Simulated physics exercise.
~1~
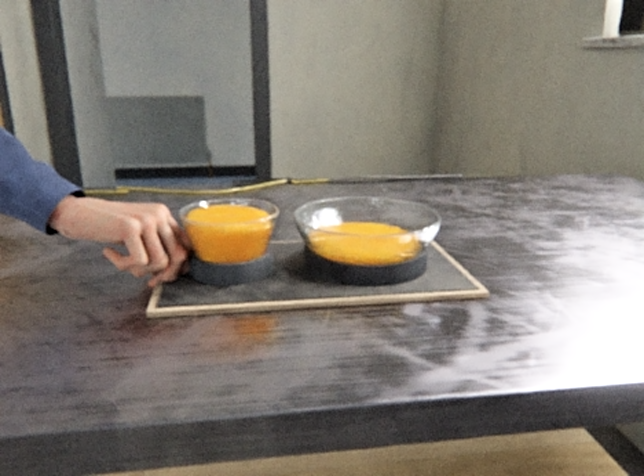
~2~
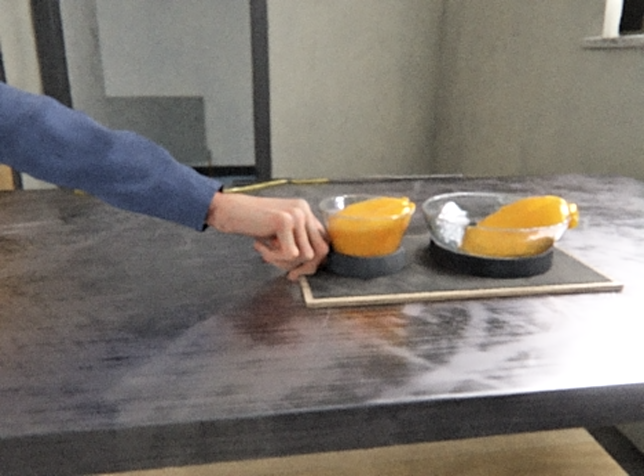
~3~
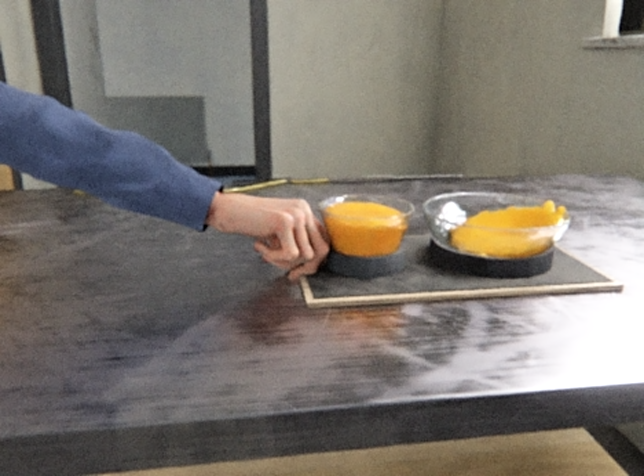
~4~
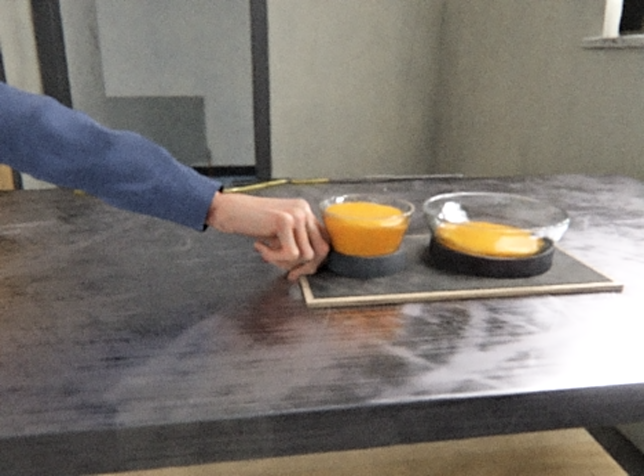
The clip opens on a dark table where a hand in a blue sleeve holds the left end of a tray carrying a clear wide cup and a broader round bowl, both with orange juice, in dark holders. The hand pushes the tray to the right, and both vessels travel with it. As the tray comes to a stop, the juice surges up toward the right side of each, and some of the cup's juice goes over its rim. The juice then sinks back while the tray stays put. By the end, both surfaces look calmer, with the hand still at the tray.
